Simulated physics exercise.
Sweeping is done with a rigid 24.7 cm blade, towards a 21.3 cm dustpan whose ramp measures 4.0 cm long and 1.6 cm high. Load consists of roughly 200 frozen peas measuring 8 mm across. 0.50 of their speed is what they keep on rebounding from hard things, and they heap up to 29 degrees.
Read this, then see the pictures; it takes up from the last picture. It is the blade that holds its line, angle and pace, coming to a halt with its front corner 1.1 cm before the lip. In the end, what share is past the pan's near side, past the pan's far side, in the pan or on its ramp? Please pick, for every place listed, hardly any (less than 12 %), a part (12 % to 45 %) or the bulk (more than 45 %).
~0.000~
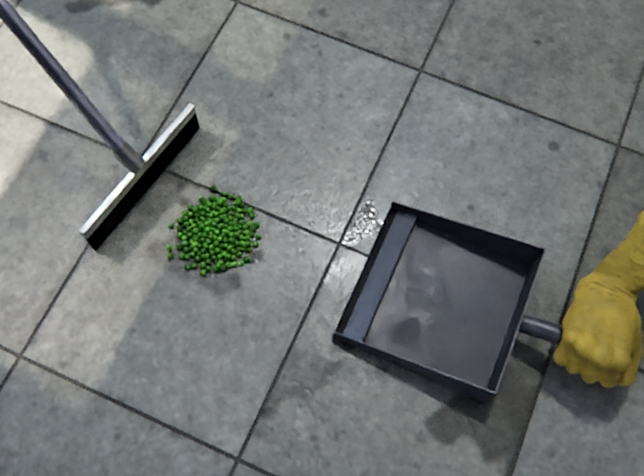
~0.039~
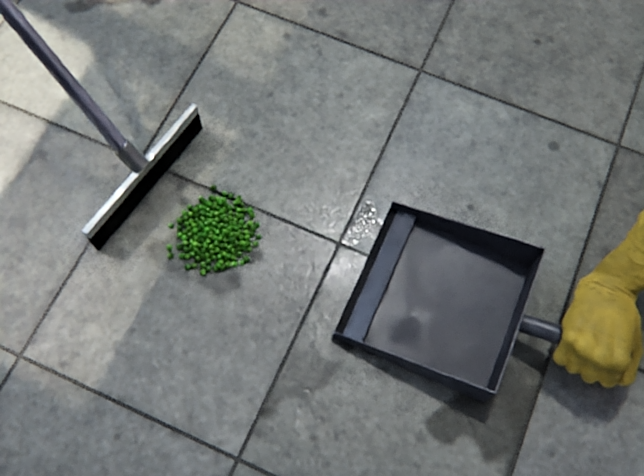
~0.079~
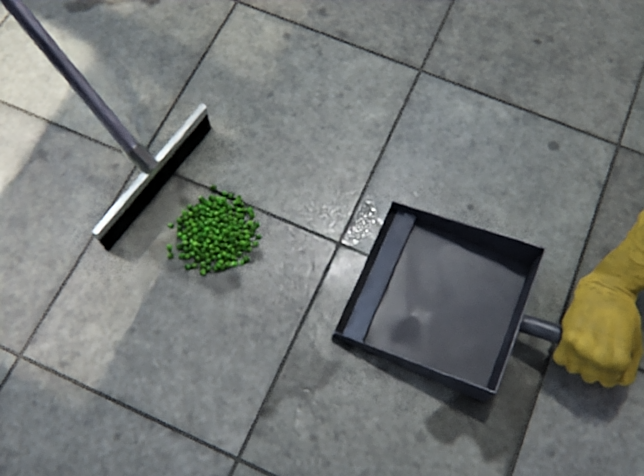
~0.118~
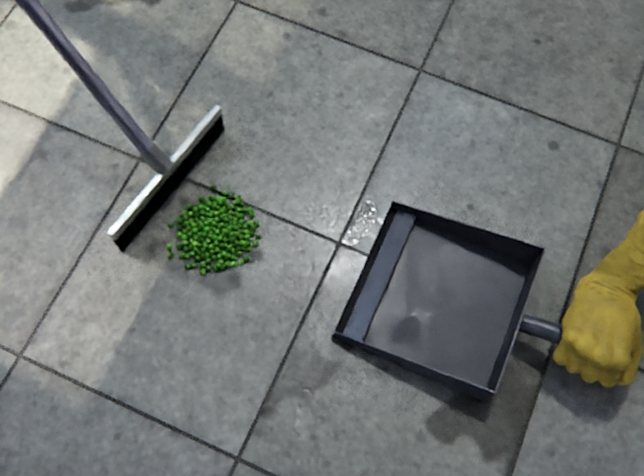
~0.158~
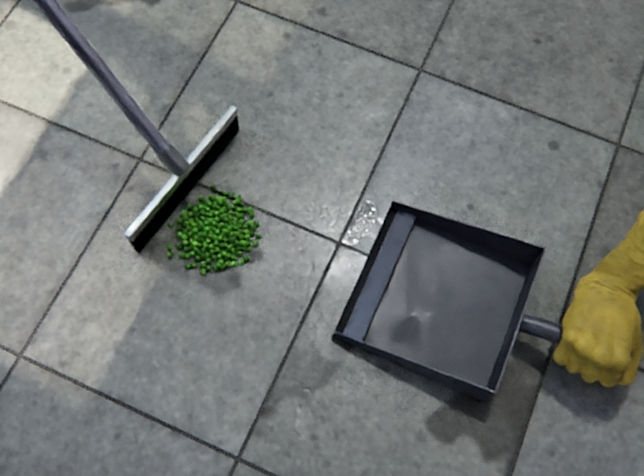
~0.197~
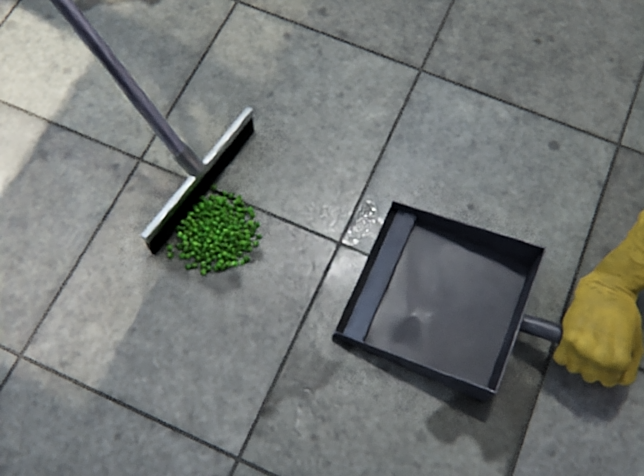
Near side: A part, far side: Hardly any, pan: Hardly any.
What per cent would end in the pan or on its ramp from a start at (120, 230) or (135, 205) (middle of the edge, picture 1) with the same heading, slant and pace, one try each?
Around 15 percent, then around 5 percent.
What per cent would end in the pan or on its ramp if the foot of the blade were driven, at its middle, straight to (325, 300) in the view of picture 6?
That would come to near 25 percent.
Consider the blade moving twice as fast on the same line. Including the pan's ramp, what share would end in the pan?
In that case close to 20 per cent.
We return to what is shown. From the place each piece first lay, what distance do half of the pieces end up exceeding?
The figure is about 18 cm.
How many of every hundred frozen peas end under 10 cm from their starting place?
It comes to near 25 percent.
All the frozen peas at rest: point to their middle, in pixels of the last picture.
Centre at rest, approx.: (331, 288) px.
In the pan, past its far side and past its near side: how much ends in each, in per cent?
Near: 20; far: 5; pan: 0 (percent).
After 0.41 s, middle of the blade 15 cm from the lip; 0 % over the lip, far side 0 %, near side 10 %.
After 0.56 s, middle of the blade 7 cm from the lip; 0 % over the lip, far side 0 %, near side 20 %.
Then, at 0.83 s, middle of the blade 3 cm from the lip; 0 % over the lip, far side 5 %, near side 20 %.
By 1.4 s all is still; near side 20 %, far side 5 %, pan 0 %, in front of the lip or behind the blade 75 %.
